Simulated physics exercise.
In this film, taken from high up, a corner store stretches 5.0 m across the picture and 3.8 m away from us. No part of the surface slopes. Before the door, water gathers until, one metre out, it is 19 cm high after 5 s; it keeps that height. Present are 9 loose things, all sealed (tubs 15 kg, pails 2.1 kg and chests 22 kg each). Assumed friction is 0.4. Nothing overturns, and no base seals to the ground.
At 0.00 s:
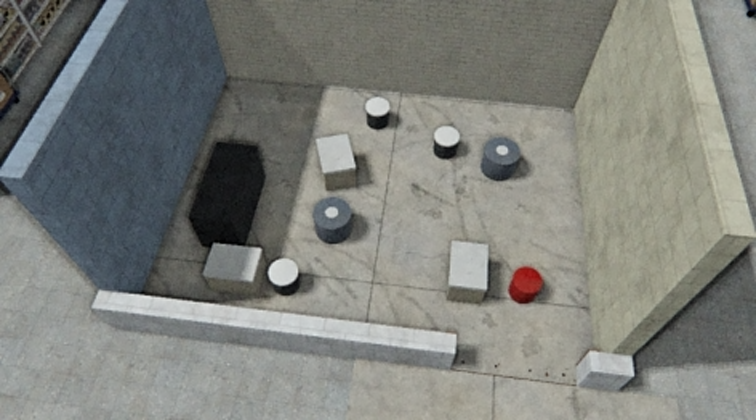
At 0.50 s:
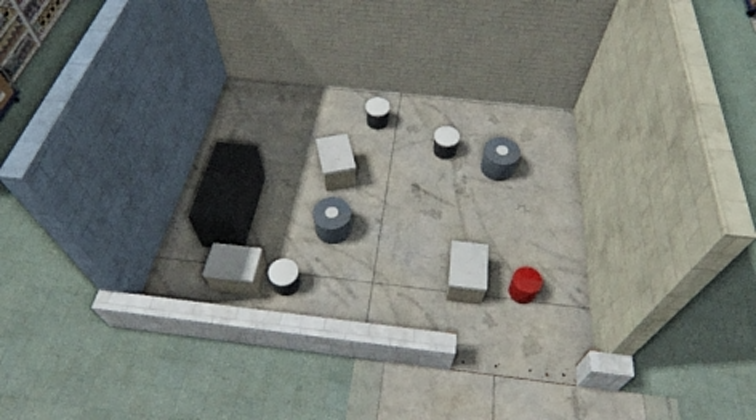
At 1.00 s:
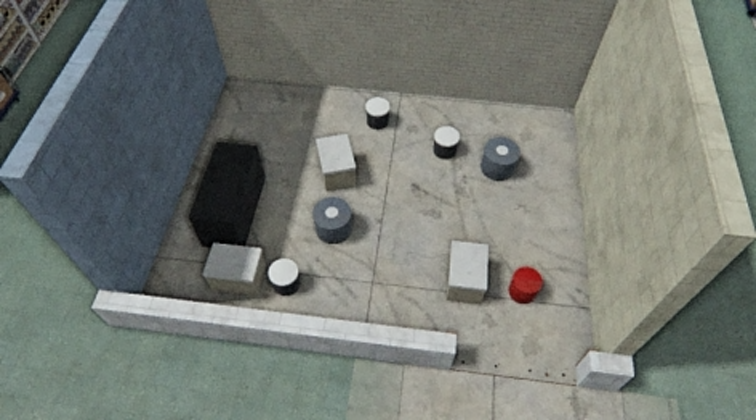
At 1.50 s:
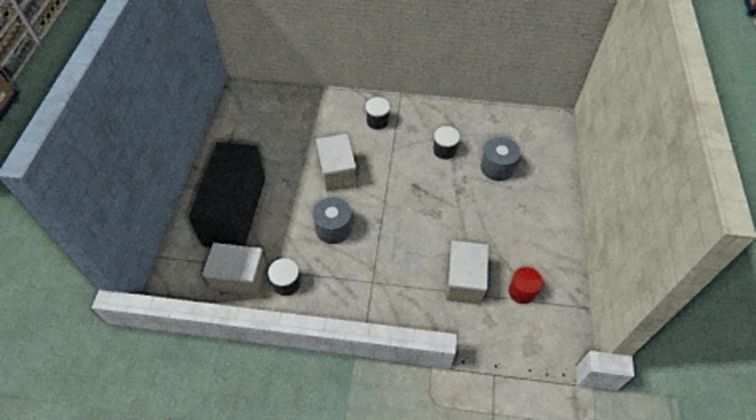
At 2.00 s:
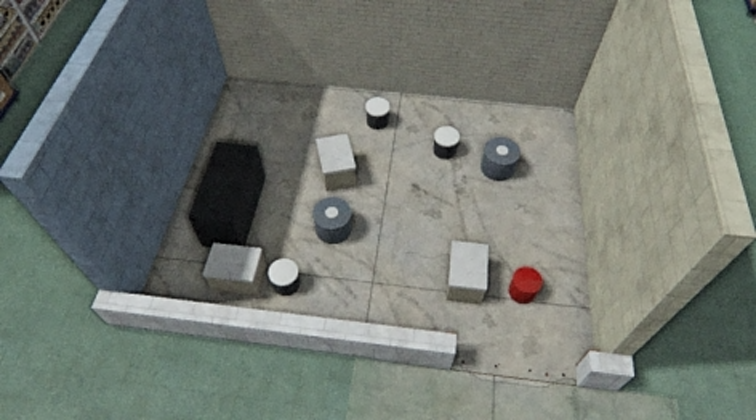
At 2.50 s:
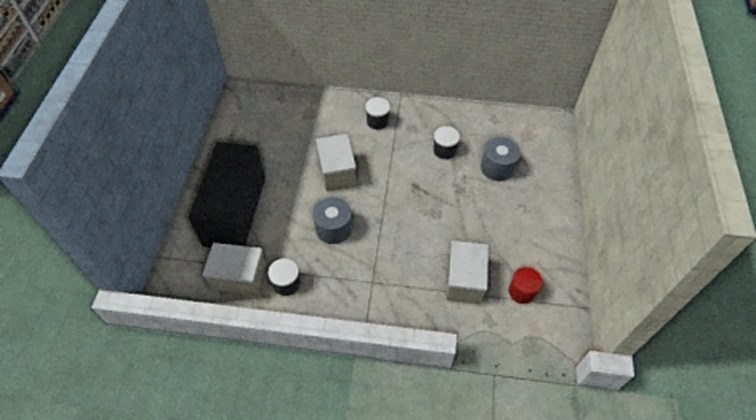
A corner store with a flat floor is seen from high above, its blue wall on the left, brick wall behind, cream wall on the right and low pale wall in front. Pale chests, grey and white-topped pails, a long black block at left and a red pail near the doorway all stay still. Outside, the grey ground turns green, then a thin wet patch creeps in at the doorway.
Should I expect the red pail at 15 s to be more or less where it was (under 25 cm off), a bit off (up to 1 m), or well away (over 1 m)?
Well away.
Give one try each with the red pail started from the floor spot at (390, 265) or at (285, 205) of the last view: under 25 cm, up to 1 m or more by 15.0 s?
In that order: It gets carried off; it travels far.
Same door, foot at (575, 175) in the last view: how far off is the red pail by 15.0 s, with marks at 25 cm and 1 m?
The red pail ends up a little way over.
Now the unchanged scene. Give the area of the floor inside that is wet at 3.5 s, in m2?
Around 1.5 m2 of it.
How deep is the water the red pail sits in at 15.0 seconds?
Somewhere close to 6 cm.
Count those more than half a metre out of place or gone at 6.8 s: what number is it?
Tally at that time: 1.
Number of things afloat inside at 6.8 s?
1 at that moment.
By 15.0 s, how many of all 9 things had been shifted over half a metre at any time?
Counting them up, I find 6.
After 3.5 s the red pail is near (534, 261), 0.3 m from its start, aground; 0 afloat.
After 6.8 s the red pail is near (540, 99), 2.7 m from its start, afloat; 1 afloat.
After 11.0 s the red pail is near (388, 178), 2.0 m from its start, afloat; 4 afloat.
After 15.0 s the red pail is near (389, 135), 2.5 m from its start, afloat; 6 afloat.
